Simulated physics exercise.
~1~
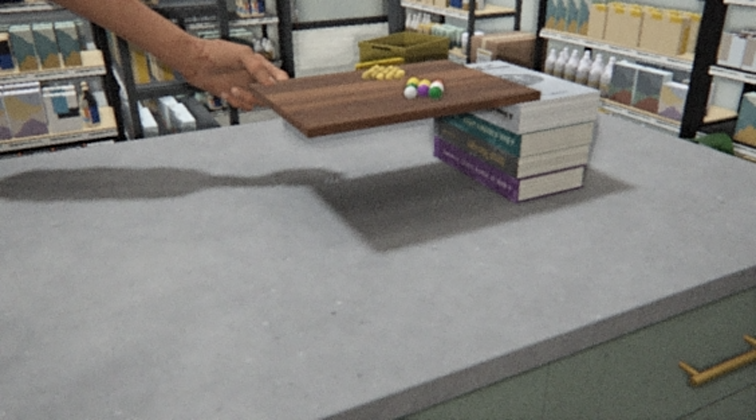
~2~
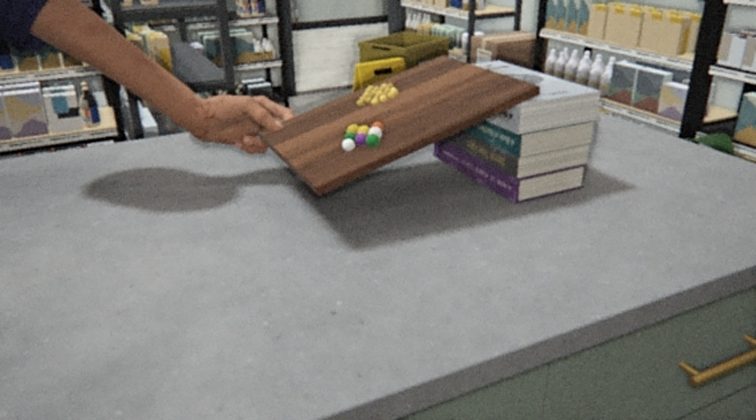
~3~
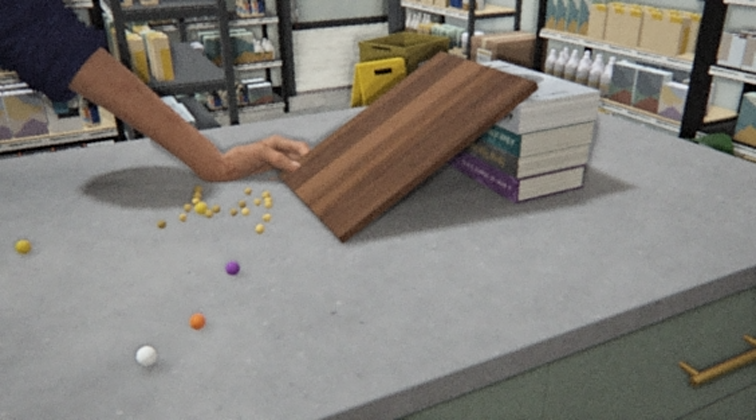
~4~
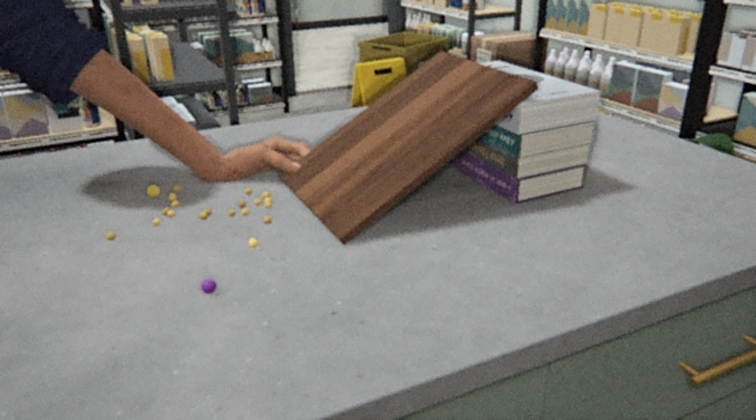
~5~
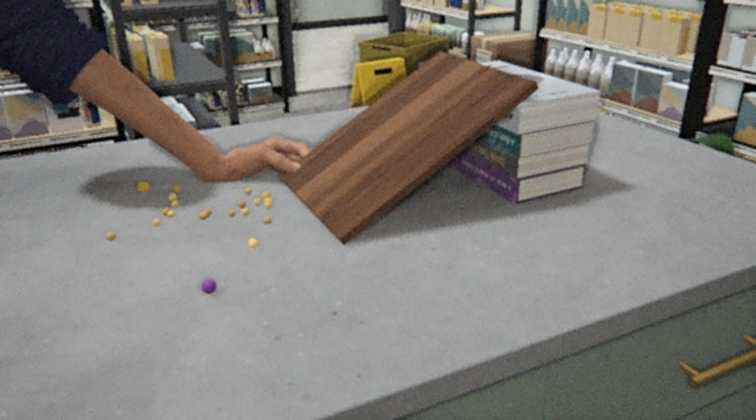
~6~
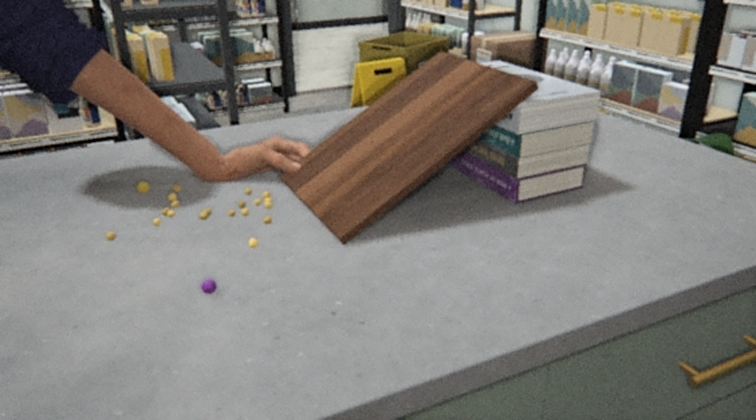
A hand lowered one end of a wooden board propped on books until it touched the counter, and the colourful balls rolled far off, leaving a purple one in view, while most of the small yellow pieces stopped near the board's foot.
